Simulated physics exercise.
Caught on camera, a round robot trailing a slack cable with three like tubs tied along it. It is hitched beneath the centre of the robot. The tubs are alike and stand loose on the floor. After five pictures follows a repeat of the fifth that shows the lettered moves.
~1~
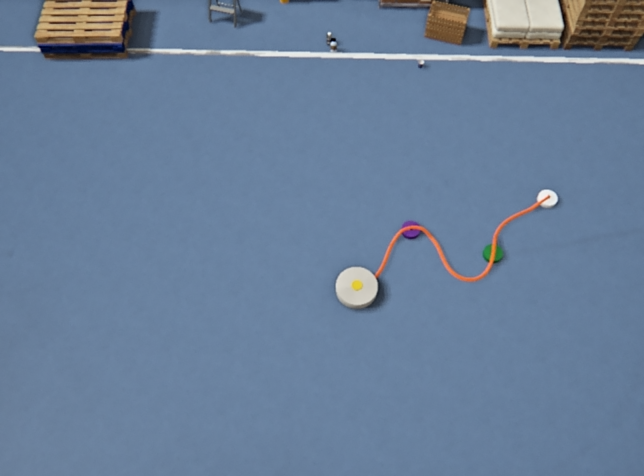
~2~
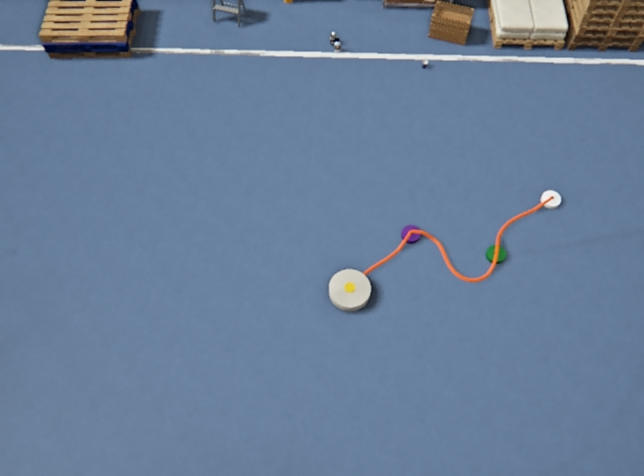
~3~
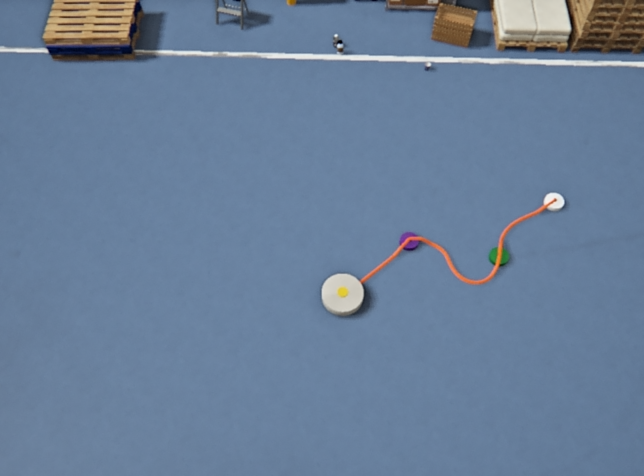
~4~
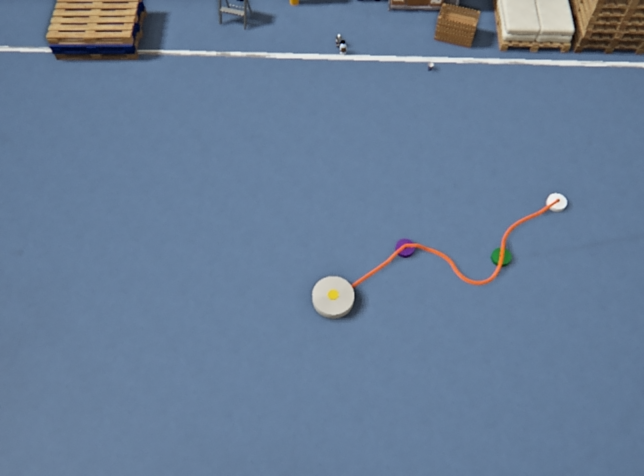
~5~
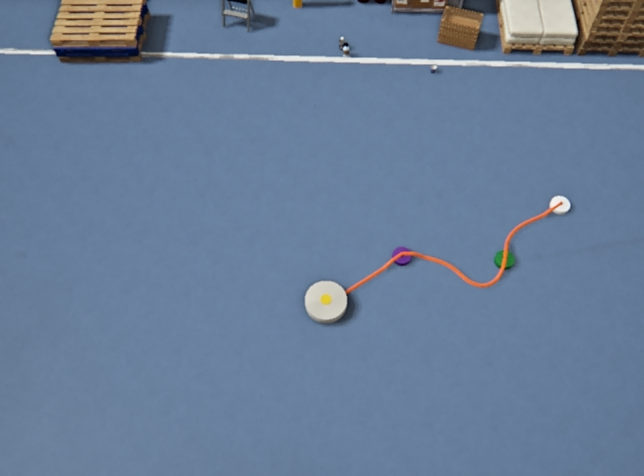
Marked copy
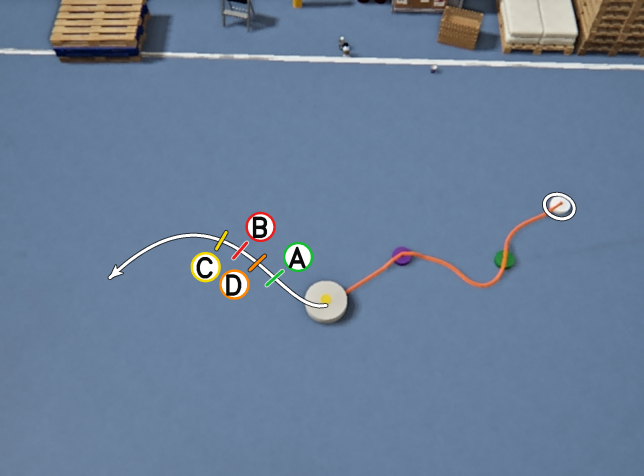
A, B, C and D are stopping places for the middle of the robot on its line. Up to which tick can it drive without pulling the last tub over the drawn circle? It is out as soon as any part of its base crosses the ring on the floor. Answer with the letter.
At A, and not beyond.
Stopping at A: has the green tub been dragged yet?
Yes.
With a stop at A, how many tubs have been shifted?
Two.
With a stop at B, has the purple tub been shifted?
By then, yes.
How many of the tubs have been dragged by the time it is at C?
By then, three.
On the marked copy, A at (275, 278); B at (240, 250); C at (221, 241); D at (257, 263); the ring at (559, 206); the route from (326, 305) via (221, 241) to (110, 278).
Following A. Soon after the start, robot (305, 299); white tub (560, 205); green tub (504, 259); purple tub (390, 265).
Later, robot (287, 286); white tub (560, 205); green tub (504, 259); purple tub (379, 270).
In the end, robot (274, 275); white tub (560, 205); green tub (494, 257); purple tub (368, 273); the ringed tub at the far end is still in its ring.
As for the rest, B drags the last tub to (540, 217); C drags the last tub to (526, 222); D drags the last tub to (551, 211).
